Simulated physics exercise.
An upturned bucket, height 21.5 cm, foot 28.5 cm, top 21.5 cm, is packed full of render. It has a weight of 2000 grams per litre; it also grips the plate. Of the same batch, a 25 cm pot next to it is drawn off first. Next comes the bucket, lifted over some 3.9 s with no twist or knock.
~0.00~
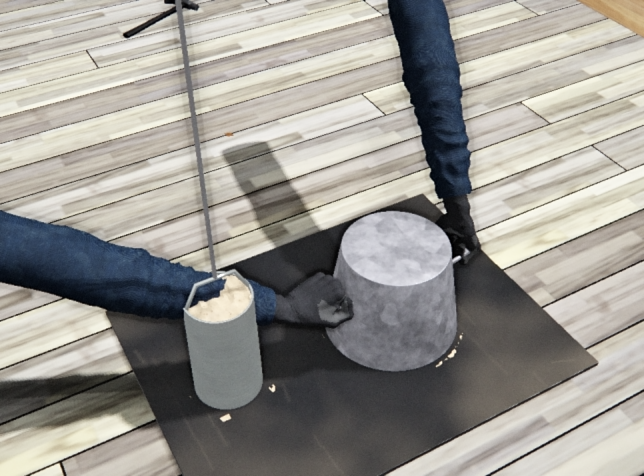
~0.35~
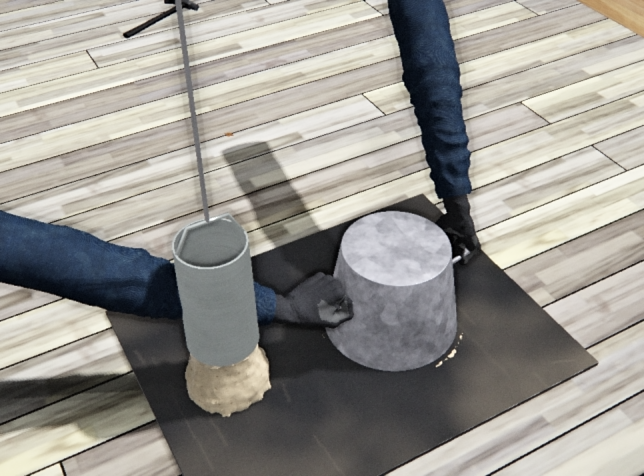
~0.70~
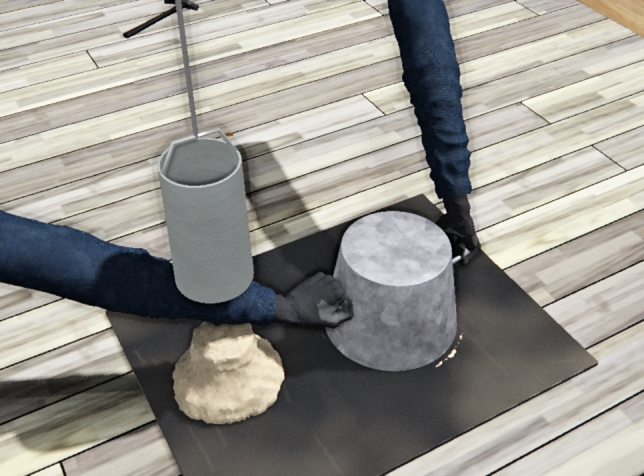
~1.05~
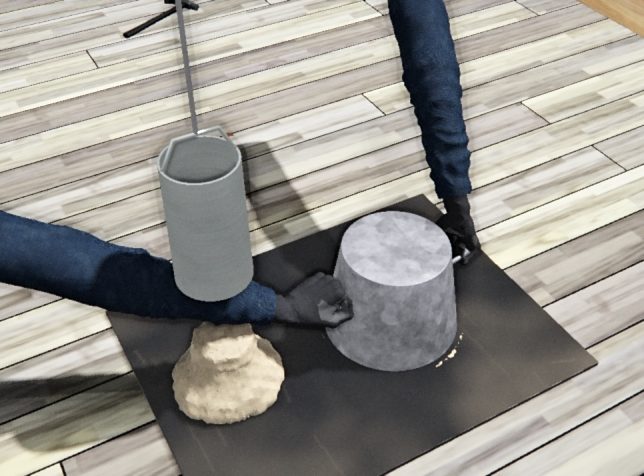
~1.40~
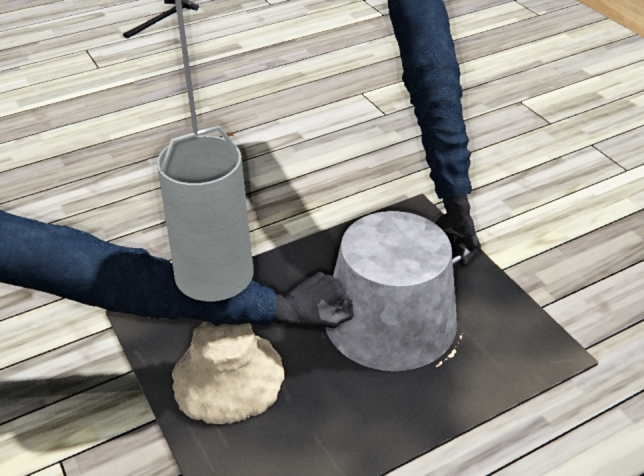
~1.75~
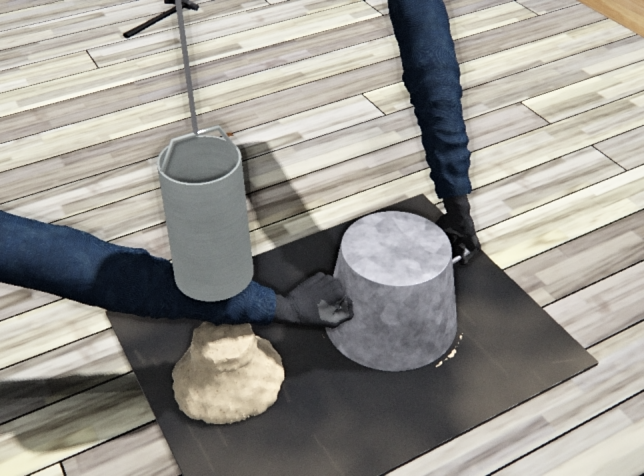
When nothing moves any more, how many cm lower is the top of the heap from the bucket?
About 5 cm.
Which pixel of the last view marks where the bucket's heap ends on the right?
Around (468, 328).
After 2.7 s, the bucket is up 4.8 cm; the render has come down 2.0 cm to 19 cm and is 30 cm wide.
After 3.7 s, the bucket is up 13 cm; the render has come down 4.4 cm to 17 cm and is 33 cm wide.
After 4.7 s, the bucket is up 22 cm; the render has come down 4.5 cm to 17 cm and is 34 cm wide.
After 5.8 s, the bucket is clear; the render has come down 4.7 cm to 17 cm and is 34 cm wide.
After 6.3 s, at rest, the bucket is clear; the render has come down 4.7 cm to 17 cm and is 34 cm wide.
